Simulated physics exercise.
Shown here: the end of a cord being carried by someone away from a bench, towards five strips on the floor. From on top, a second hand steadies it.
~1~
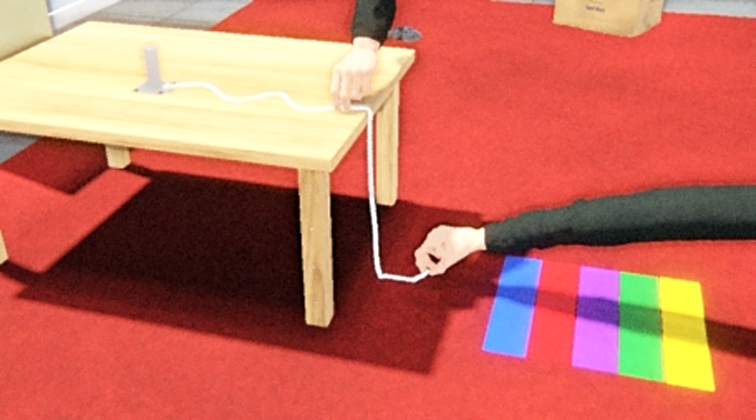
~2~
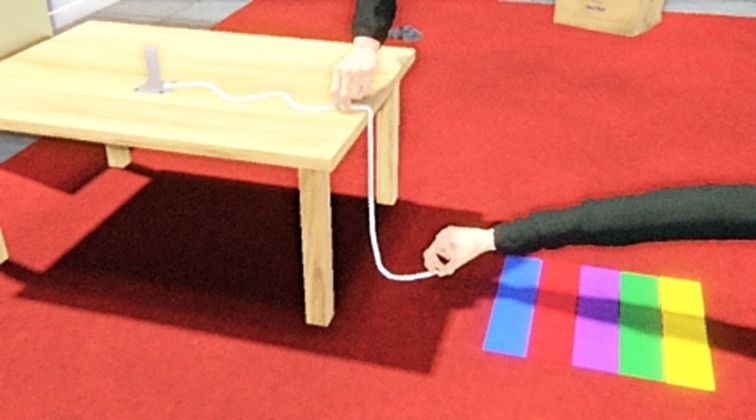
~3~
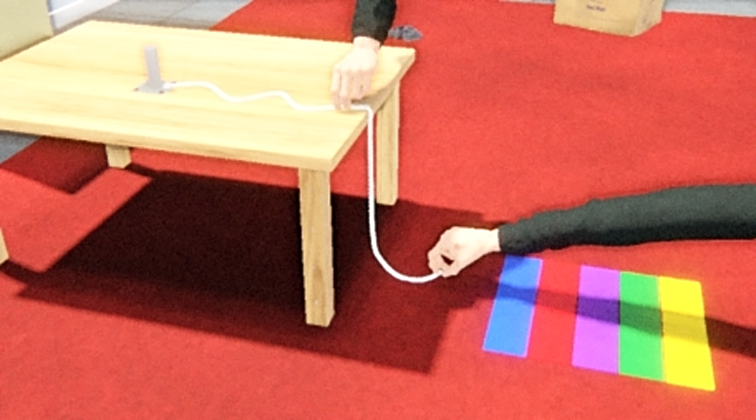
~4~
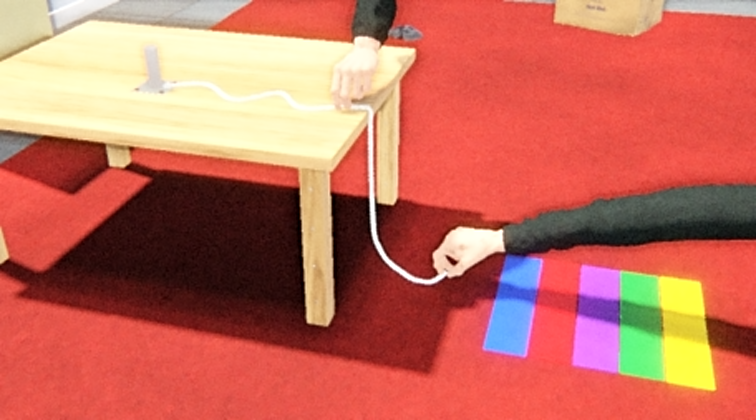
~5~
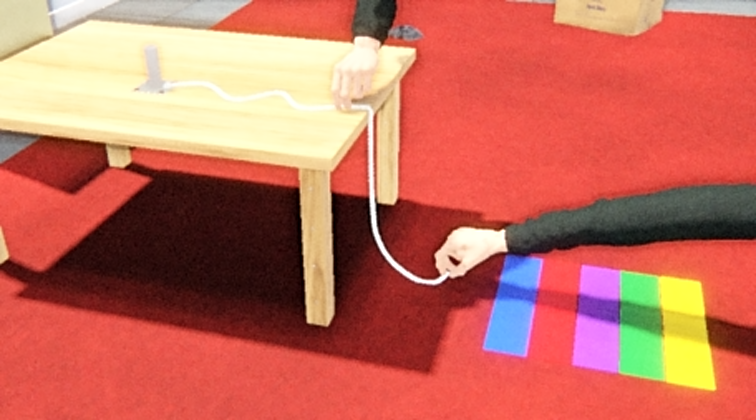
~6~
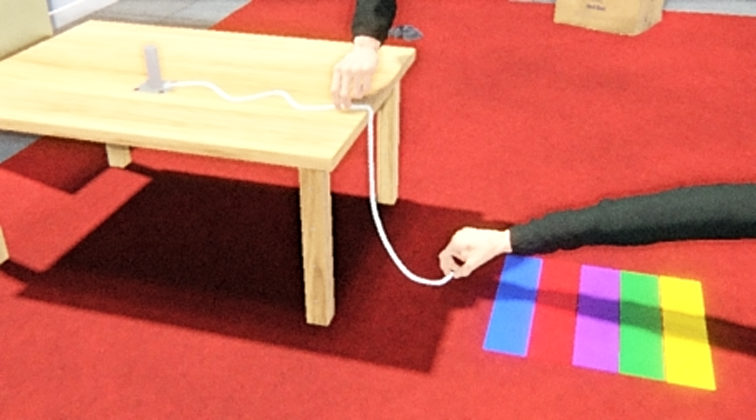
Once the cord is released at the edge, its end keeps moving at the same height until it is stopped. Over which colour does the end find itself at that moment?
I would say over purple.
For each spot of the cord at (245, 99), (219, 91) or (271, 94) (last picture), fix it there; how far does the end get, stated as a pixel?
Those spots come out as (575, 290), (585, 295) and (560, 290).
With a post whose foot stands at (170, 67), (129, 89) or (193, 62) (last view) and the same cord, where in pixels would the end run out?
Try by try: (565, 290), (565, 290) and (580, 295).
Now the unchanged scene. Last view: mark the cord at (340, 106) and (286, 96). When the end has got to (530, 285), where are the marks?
First: (374, 126). Second: (311, 102).
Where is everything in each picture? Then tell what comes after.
End (428, 270); blue (508, 334); red (551, 341); purple (596, 349); green (641, 357); yellow (688, 365), in the first picture.
End (437, 271); cord through (200, 84) (250, 99) (302, 109) (370, 125) (371, 197) (379, 263), in the second picture.
End (441, 272), in the third picture.
End (446, 272); cord through (200, 84) (251, 99) (302, 108) (370, 124) (372, 197) (388, 261), in the fourth picture.
End (448, 272), in the fifth picture.
End (452, 273); cord through (200, 84) (251, 98) (302, 108) (370, 124) (373, 197) (397, 261), in the sixth picture.
Soon after, end near (530, 285); over blue.
Then, end near (571, 291); over red.
At full stretch, end near (596, 295); over purple. The end stops over the purple strip.
